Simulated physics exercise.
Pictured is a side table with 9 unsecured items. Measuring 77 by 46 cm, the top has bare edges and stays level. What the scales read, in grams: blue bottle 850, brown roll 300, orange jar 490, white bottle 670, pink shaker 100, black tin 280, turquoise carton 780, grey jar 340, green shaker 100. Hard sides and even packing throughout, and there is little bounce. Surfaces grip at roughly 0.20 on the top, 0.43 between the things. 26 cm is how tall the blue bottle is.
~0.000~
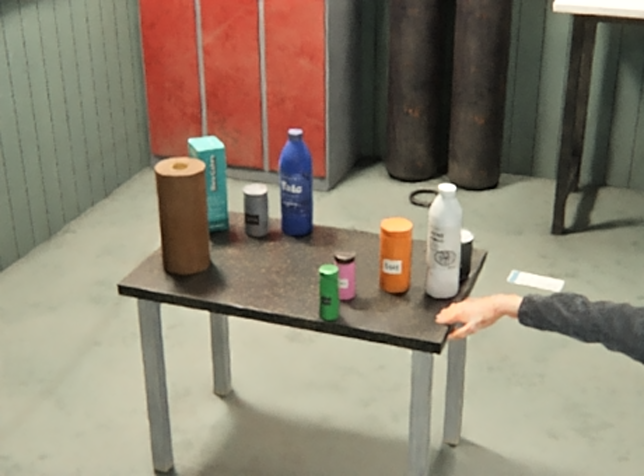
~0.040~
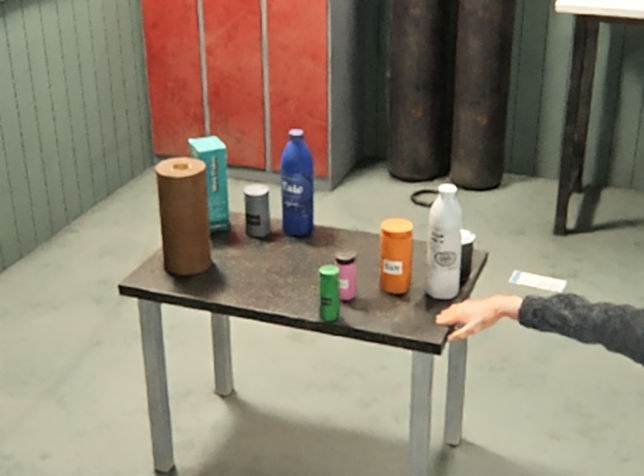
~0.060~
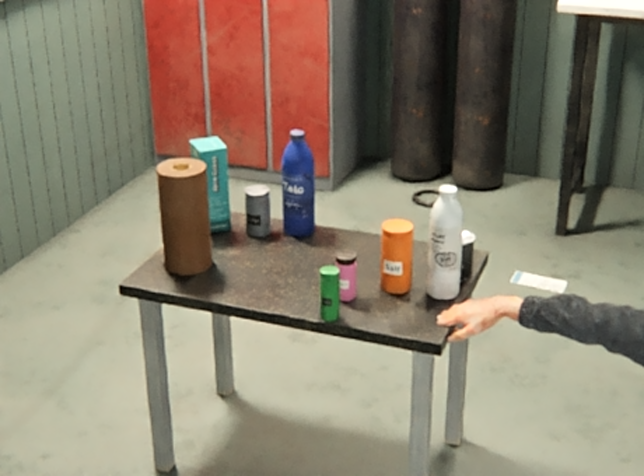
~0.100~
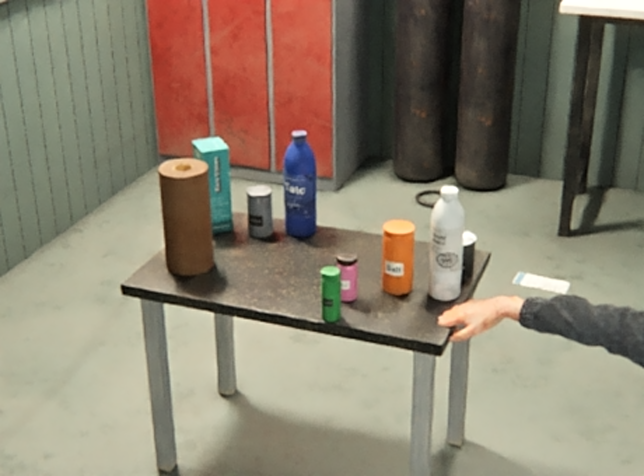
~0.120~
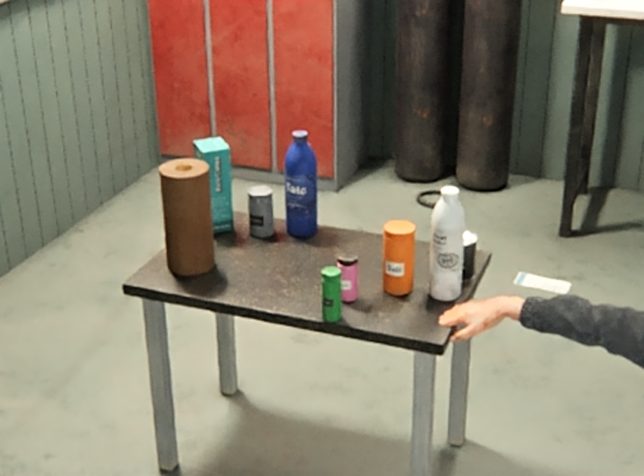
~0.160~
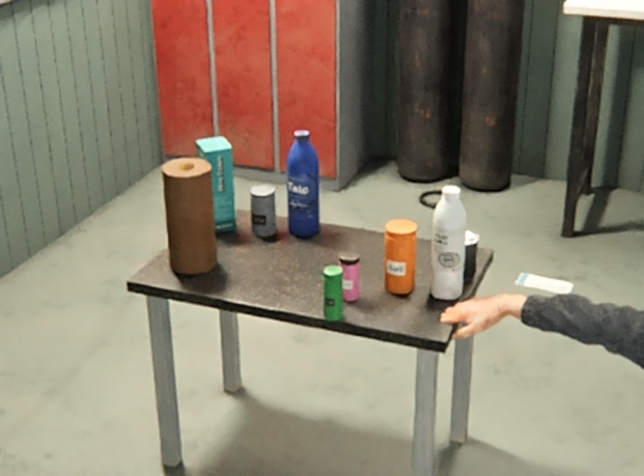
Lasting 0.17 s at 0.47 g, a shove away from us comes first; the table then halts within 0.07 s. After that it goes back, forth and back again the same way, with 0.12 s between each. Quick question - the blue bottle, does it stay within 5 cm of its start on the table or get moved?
Looks like it gets moved away.
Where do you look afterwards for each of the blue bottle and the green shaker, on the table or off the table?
At the end the blue bottle winds up past the limits and the green shaker winds up past the limits.
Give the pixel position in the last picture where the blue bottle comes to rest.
It comes to a stop close to (339, 347).
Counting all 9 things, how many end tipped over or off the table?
The answer is 2.
Around 0.46 s, table 9 cm from its start; green shaker now off the table.
Around 0.76 s, blue bottle shifted 3 cm near (307, 179); turquoise carton shifted 3 cm; orange jar shifted 3 cm.
Around 1.06 s, table 9 cm from its start.
Around 1.36 s, blue bottle now off the table; brown roll shifted 6 cm; orange jar shifted 6 cm.
Finally (2.0 s), off the table, blue bottle and green shaker; the other 7 still in place (within 5 cm). In the last view, blue bottle near (339, 347).
